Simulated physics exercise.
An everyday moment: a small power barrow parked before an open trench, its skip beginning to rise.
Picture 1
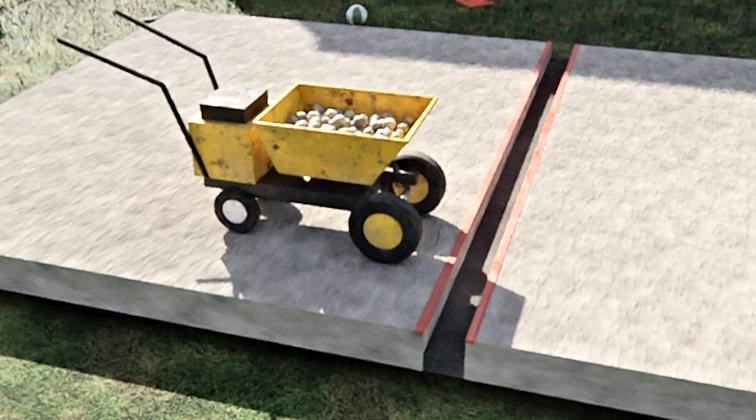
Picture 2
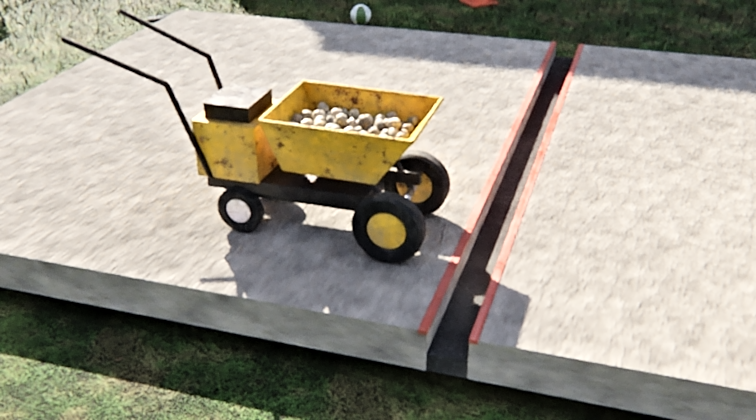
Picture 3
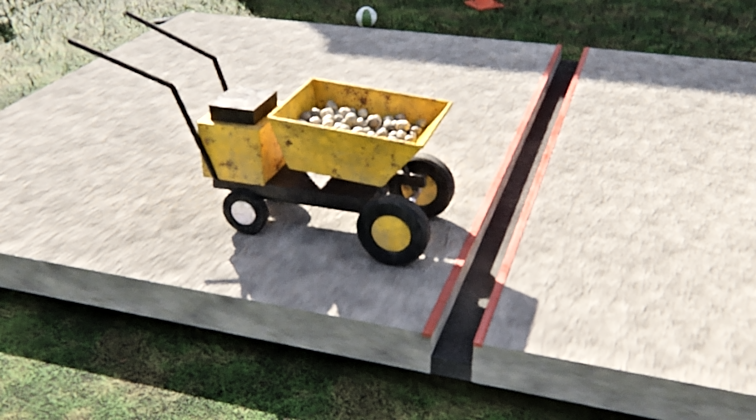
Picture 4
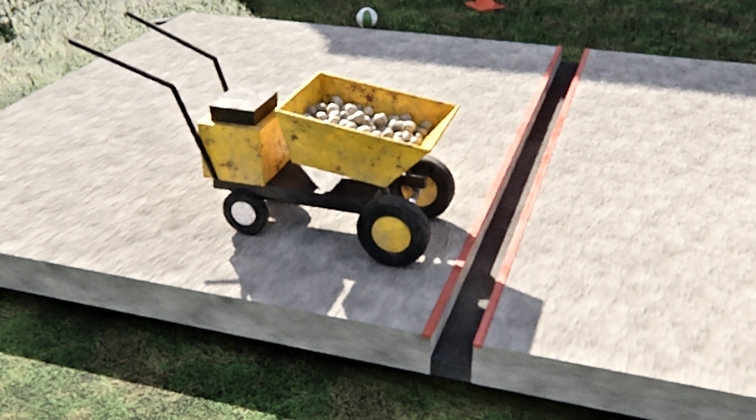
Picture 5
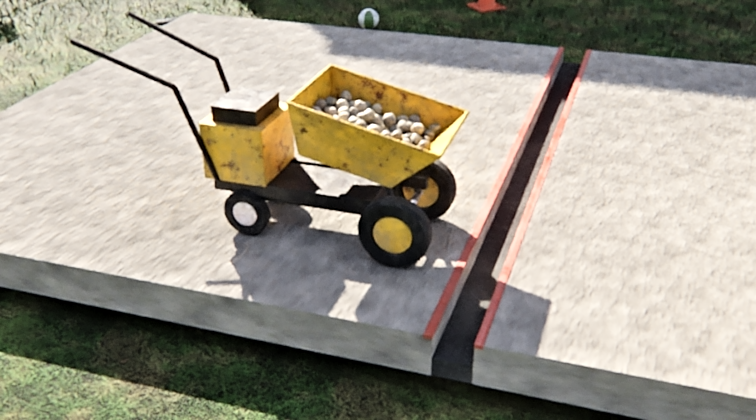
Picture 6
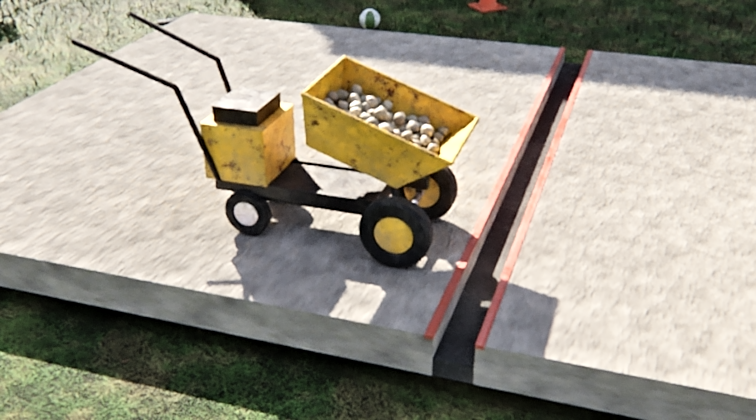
On a concrete slab beside grass, a yellow power barrow standing before a narrow trench, its pebble-filled skip gradually tilting toward the right.
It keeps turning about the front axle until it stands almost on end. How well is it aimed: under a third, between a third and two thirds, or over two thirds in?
The trench ends with less than a third of it.
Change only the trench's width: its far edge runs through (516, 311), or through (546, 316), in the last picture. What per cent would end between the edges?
First some 50, then 80 per cent.
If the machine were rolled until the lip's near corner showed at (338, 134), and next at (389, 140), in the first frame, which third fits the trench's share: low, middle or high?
First one to two thirds, then in the middle band.
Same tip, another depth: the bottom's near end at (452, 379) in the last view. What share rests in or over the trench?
Some 0 per cent.
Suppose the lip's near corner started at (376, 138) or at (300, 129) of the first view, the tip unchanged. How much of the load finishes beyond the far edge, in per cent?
In turn 40 and 0 in a hundred.
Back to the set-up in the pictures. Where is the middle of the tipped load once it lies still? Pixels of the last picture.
Roughly at (550, 256).
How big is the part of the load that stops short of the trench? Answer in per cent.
It comes to 0 per cent or so.
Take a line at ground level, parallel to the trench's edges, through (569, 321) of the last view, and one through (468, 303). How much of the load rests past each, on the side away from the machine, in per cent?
First some 20, then 90 per cent.
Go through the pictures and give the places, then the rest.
Lip of the skip near (407, 142), level; top of the load near (327, 131), river pebbles; first edge of the trench near (436, 294); far edge near (484, 302), the trench under half as wide as the skip, and about half as deep as wide, in the first frame.
Lip of the skip near (412, 142), level; top of the load near (332, 130), in the second frame.
Lip of the skip near (422, 147), tipped barely; top of the load near (340, 130), in the third frame.
Lip of the skip near (429, 151), tipped a little; top of the load near (334, 118), in the fourth frame.
Lip of the skip near (439, 157), tipped a little; top of the load near (344, 113), in the fifth frame.
Lip of the skip near (450, 164), tipped clearly; top of the load near (351, 112); first edge of the trench near (446, 298); far edge near (494, 307), in the sixth frame.
Shortly afterwards, skip tipped steeply; the whole lot in the skip.
Next, skip tipped right over; near two thirds in the skip; near a quarter beyond it; only a few falling.
Some moments later, skip tipped right over; a little in the skip; only a few in or heaped over the trench; the bulk beyond it.
In the end, skip tipped right over; a little in the skip; only a few in or heaped over the trench; the bulk beyond it.
